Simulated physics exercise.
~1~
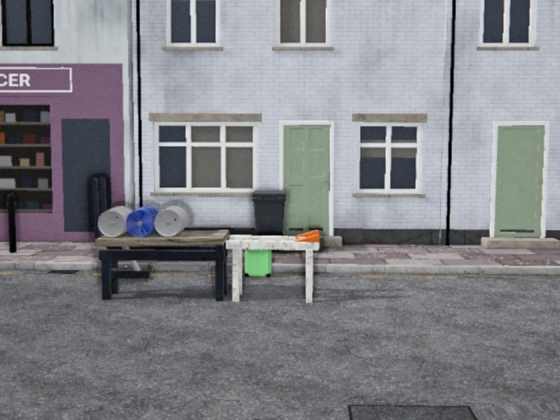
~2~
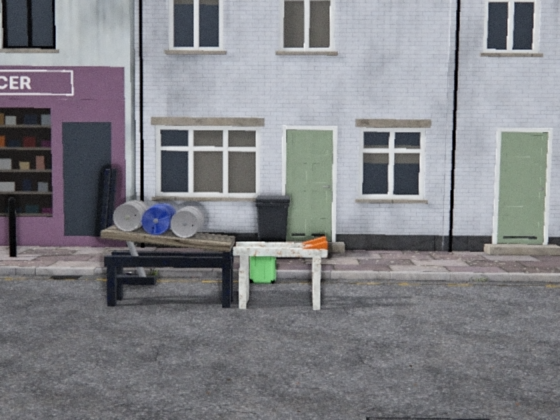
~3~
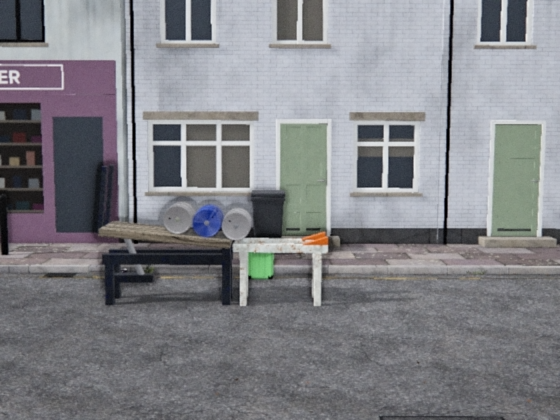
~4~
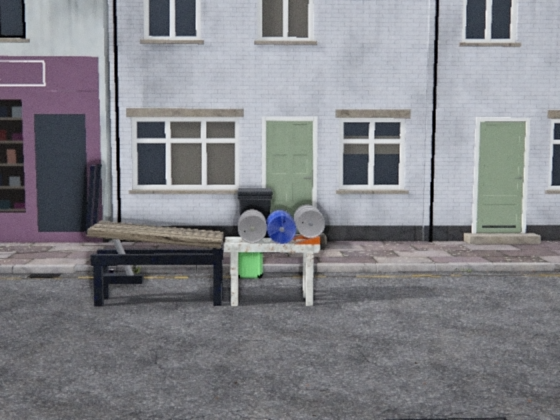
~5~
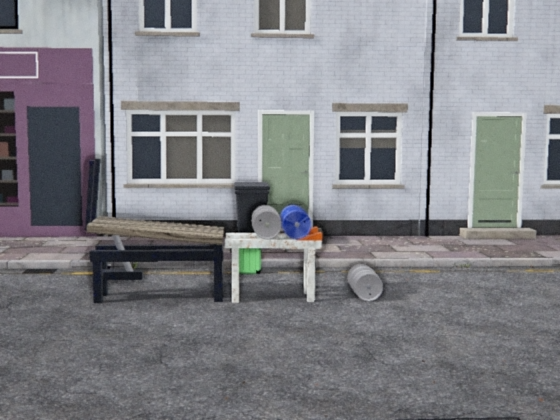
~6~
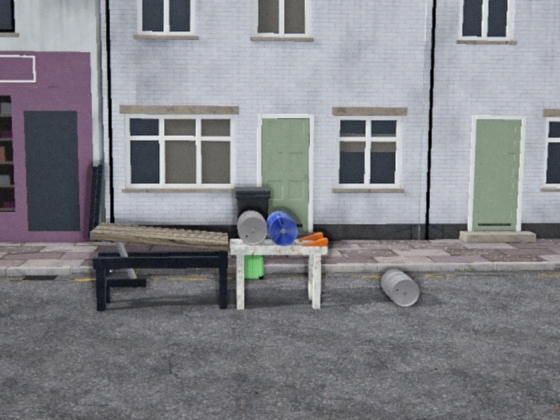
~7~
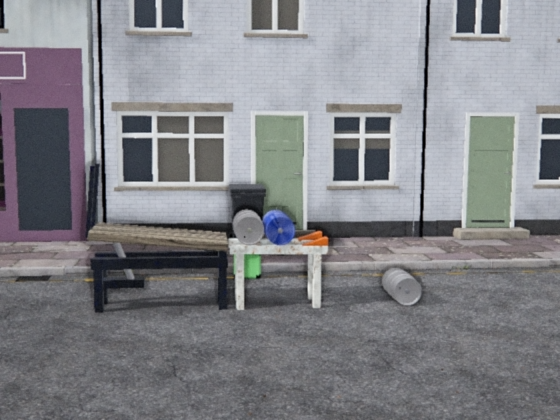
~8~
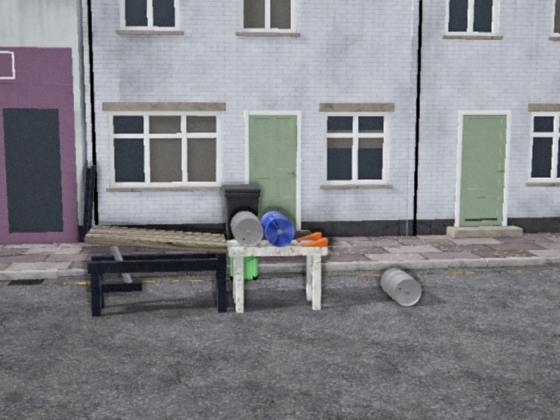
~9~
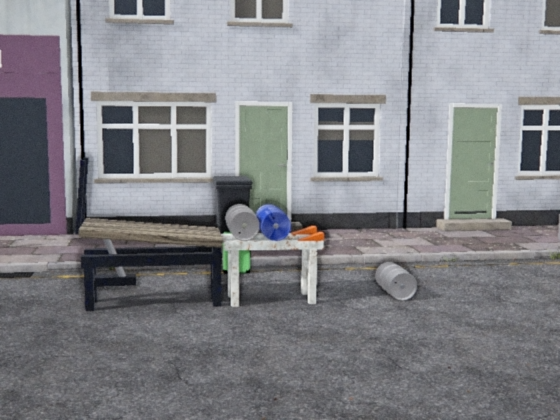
Three barrels roll right from a dark table onto a white one, and one falls off, leaving the blue one resting.
